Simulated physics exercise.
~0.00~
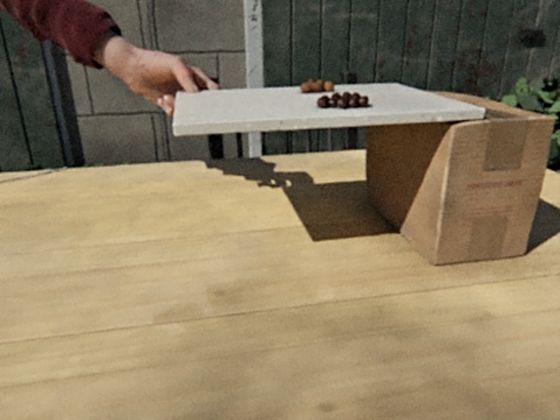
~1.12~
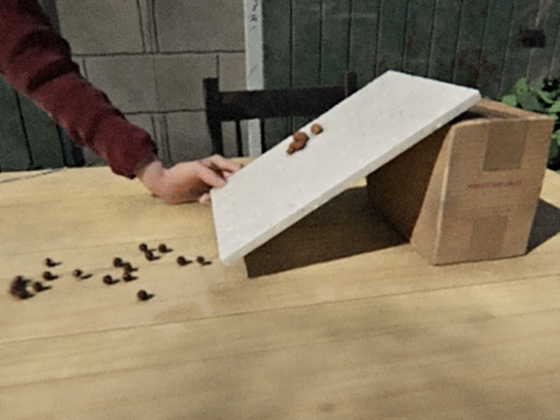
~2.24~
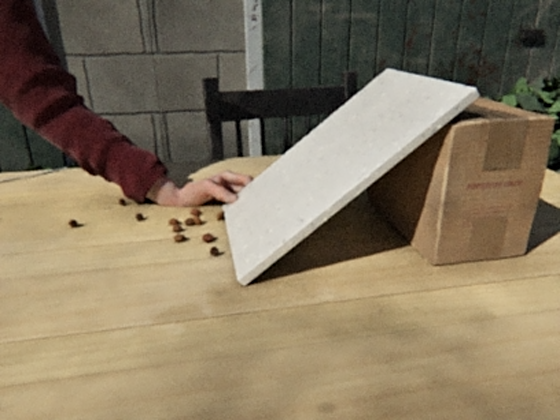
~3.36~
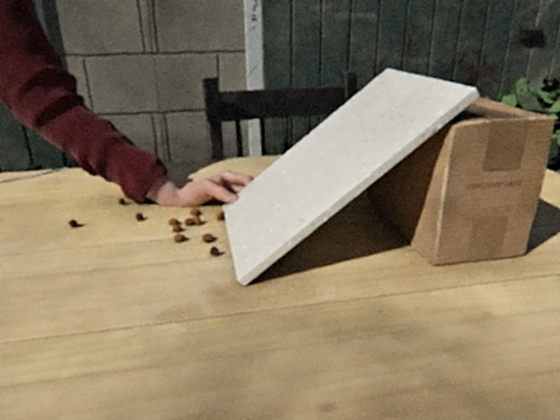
On a wooden table outdoors, in front of a block wall and dark fencing, a hand in a dark red sleeve holds up the left end of a pale board whose right end rests on a cardboard box. Two small clusters of round brown pieces sit on it, a darker one in front and a lighter one behind. As the hand lowers its end, the darker pieces leave first and scatter leftward across the table while the lighter ones still cling to the slope. Once the board's end rests on the tabletop, the lighter pieces come down too. They settle mostly near its foot, beside the hand, while the darker ones have gone farther.
